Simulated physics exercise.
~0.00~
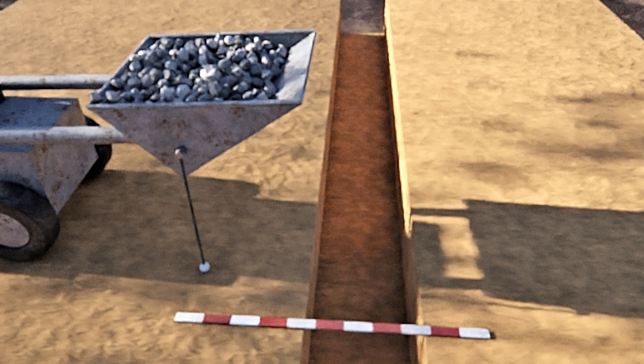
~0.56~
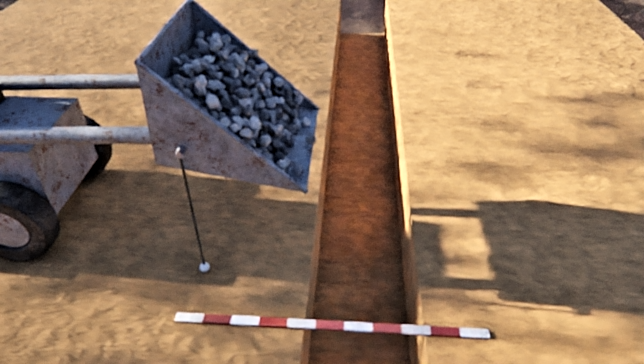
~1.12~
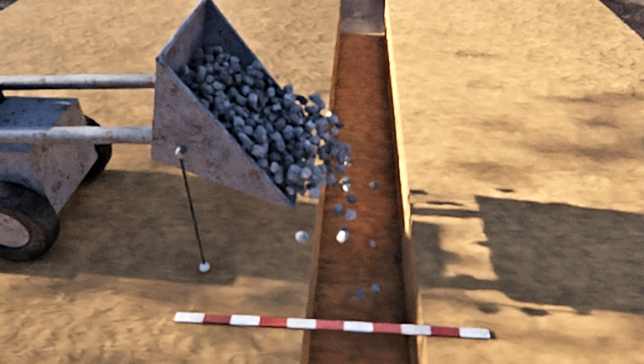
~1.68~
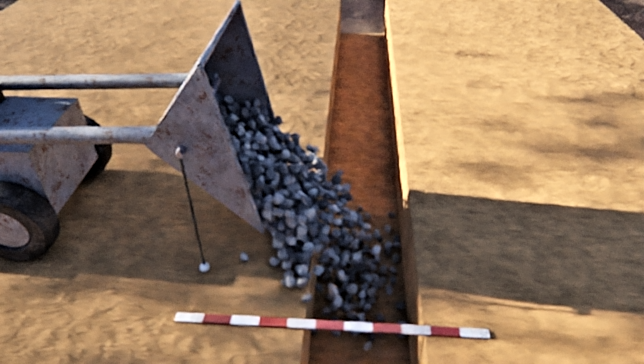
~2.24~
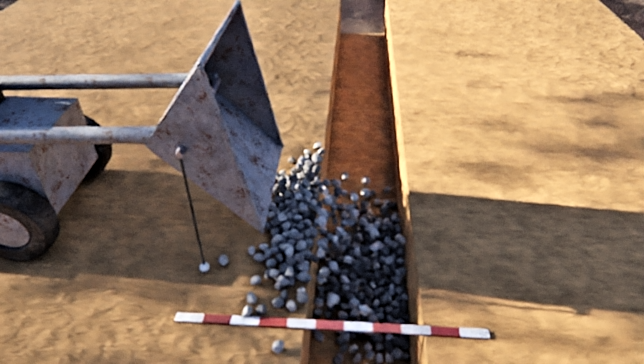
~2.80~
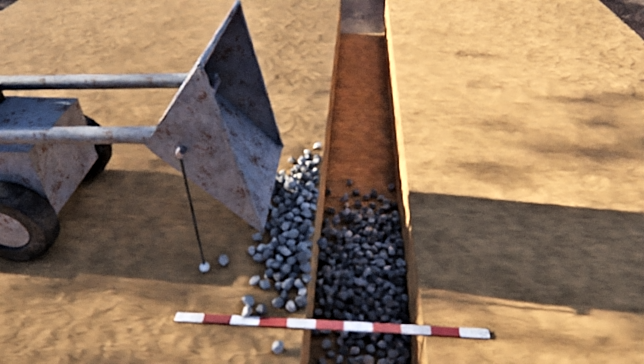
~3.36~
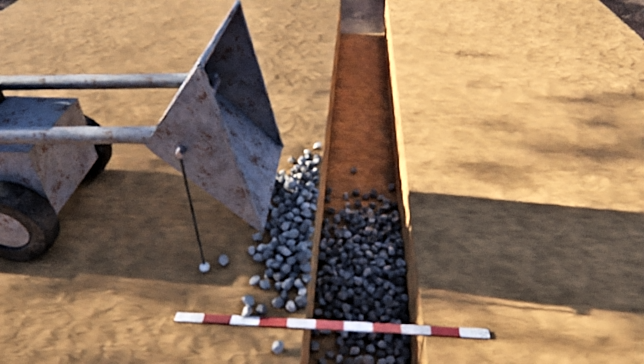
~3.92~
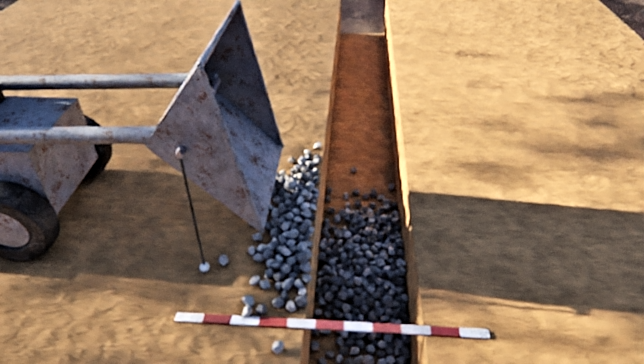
A grey metal bucket on a wheeled loader, heaped with blue-grey stones, stands at the left of a straight-sided trench in sandy ground, seen from above in low sunlight. A rod with a white ball hangs below the bucket, and a red and white banded pole lies across the near end of the trench. The bucket tips forward towards the trench, then tilts more steeply, and the stones pour out over its lip. They tumble down and right, and the bucket empties. Most settle in the near part of the trench, while a smaller heap rests on its left edge.
